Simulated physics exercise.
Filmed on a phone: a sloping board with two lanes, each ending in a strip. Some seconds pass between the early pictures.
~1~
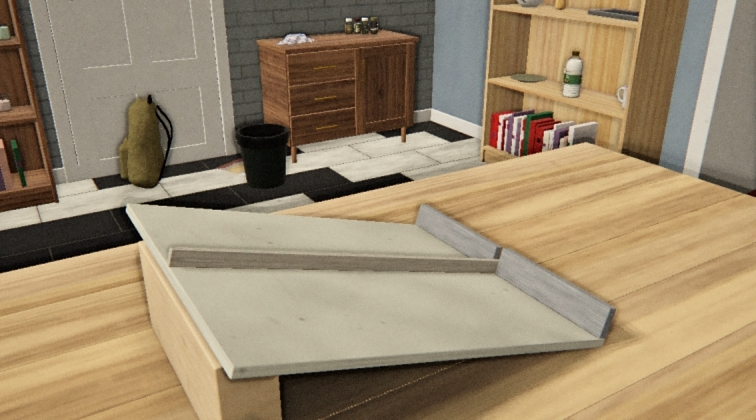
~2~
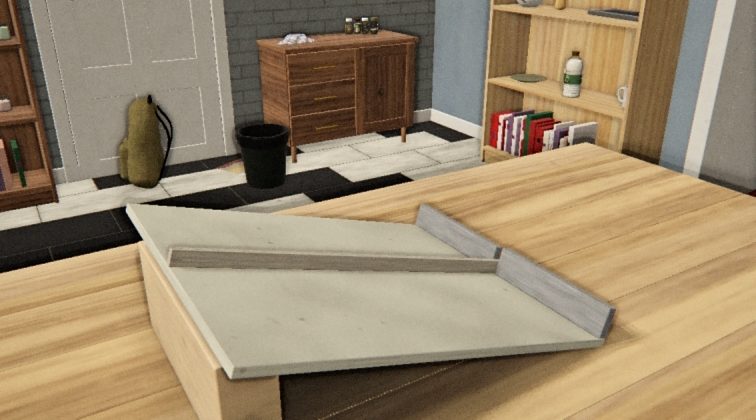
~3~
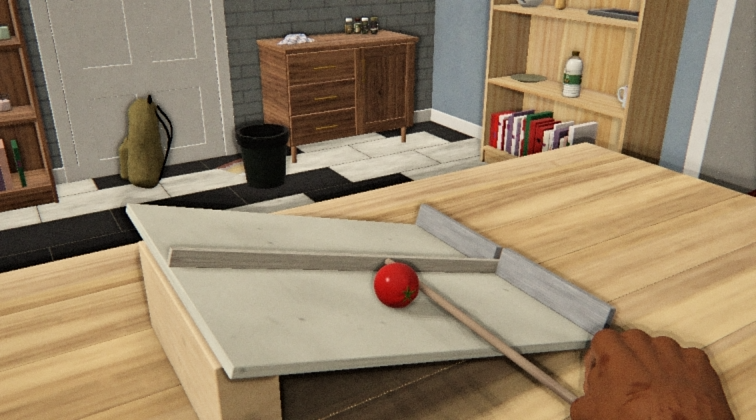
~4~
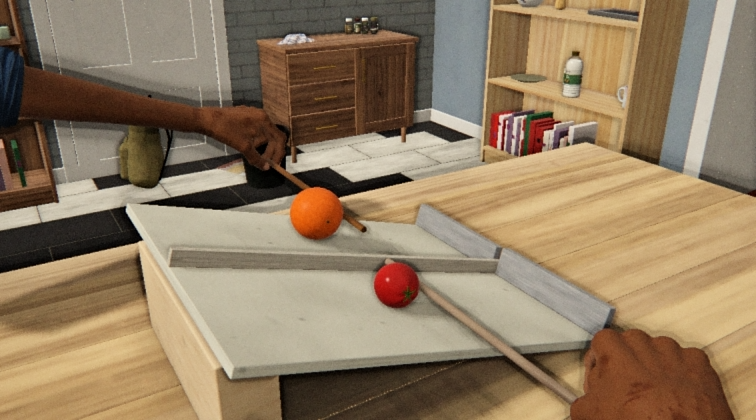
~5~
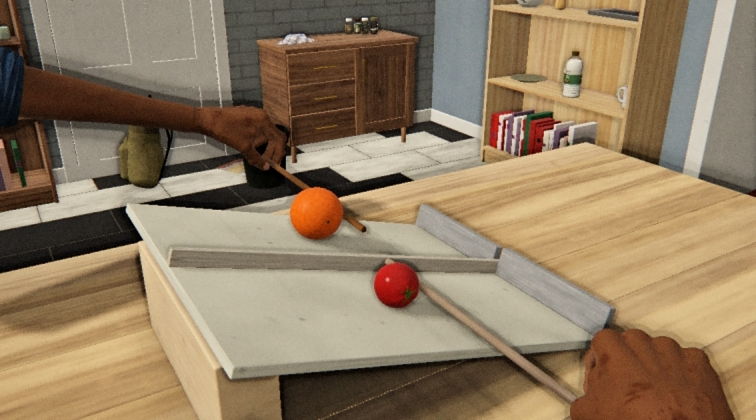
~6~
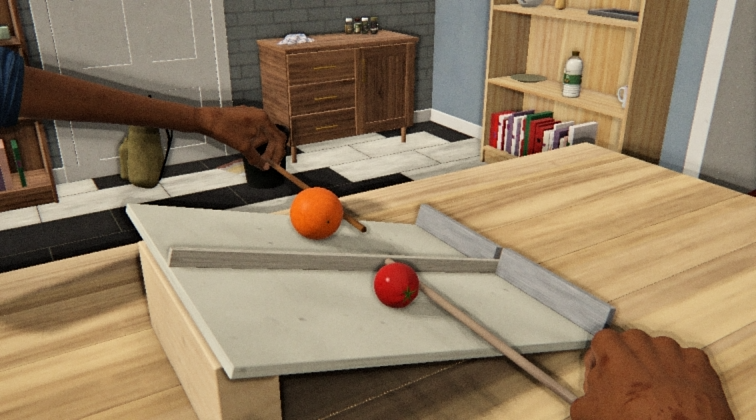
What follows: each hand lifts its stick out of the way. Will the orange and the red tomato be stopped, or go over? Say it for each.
The orange is held by the strip and the red tomato is held by the strip.
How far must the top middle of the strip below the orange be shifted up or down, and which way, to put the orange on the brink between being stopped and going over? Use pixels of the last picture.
About 8 pixels down.
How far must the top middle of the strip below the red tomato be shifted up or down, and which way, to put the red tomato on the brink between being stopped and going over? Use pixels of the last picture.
Roughly 16 pixels down.
Then, 0.34 s past the last view, orange rolling on the board near (370, 218); red tomato rolling on the board near (455, 286).
Finally, the orange stops on the board, near (438, 224); the red tomato stops on the board, near (535, 287).
